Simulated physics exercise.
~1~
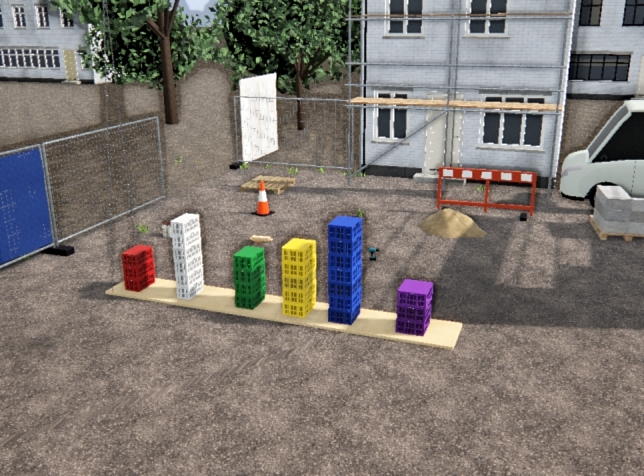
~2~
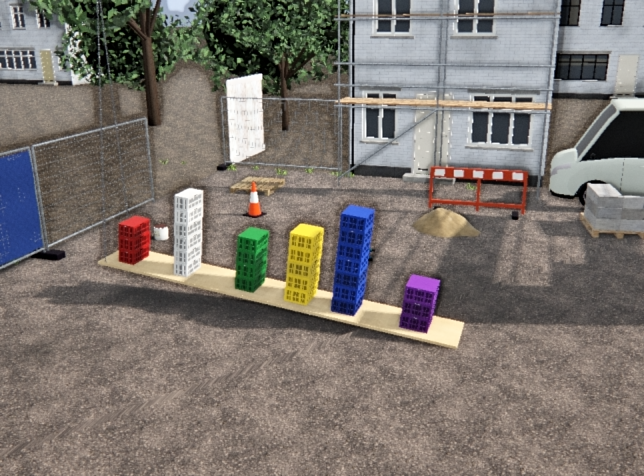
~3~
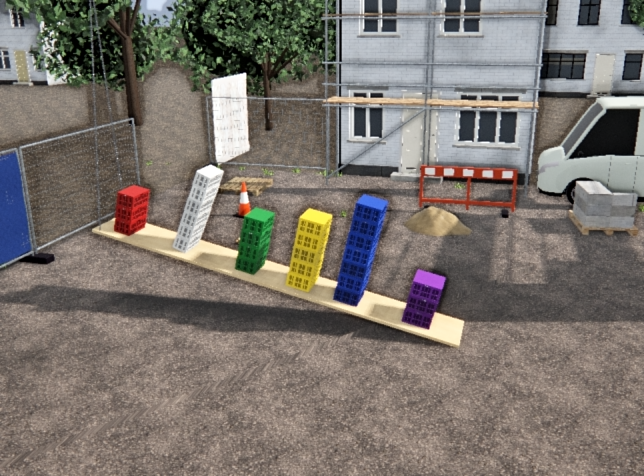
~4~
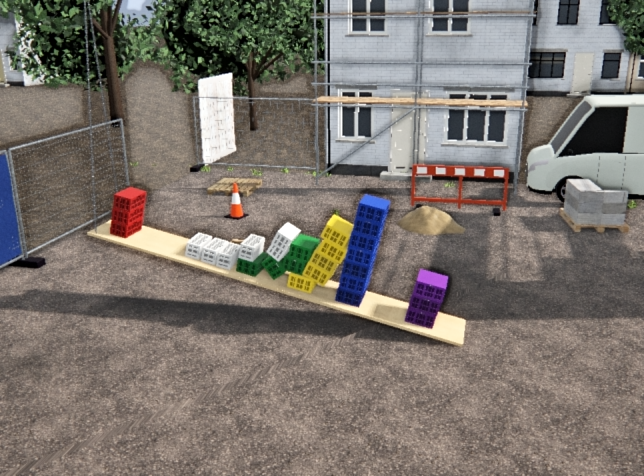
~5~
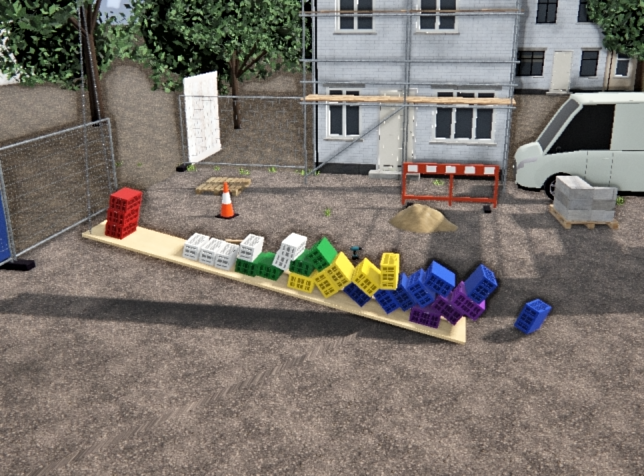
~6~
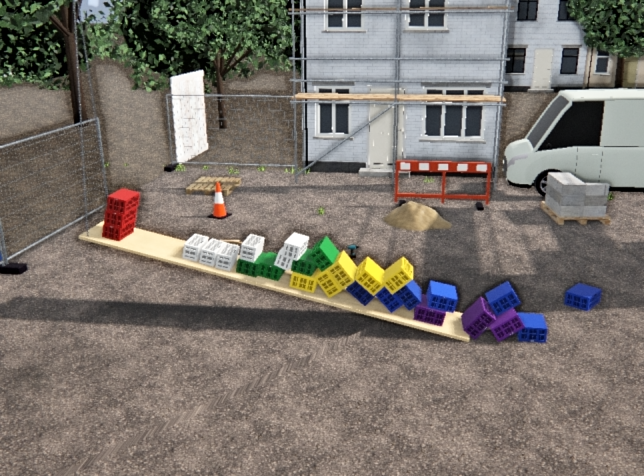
Board tilting up at its left end, toppling white, green, yellow, blue and purple crate stacks rightward while the red stays standing.
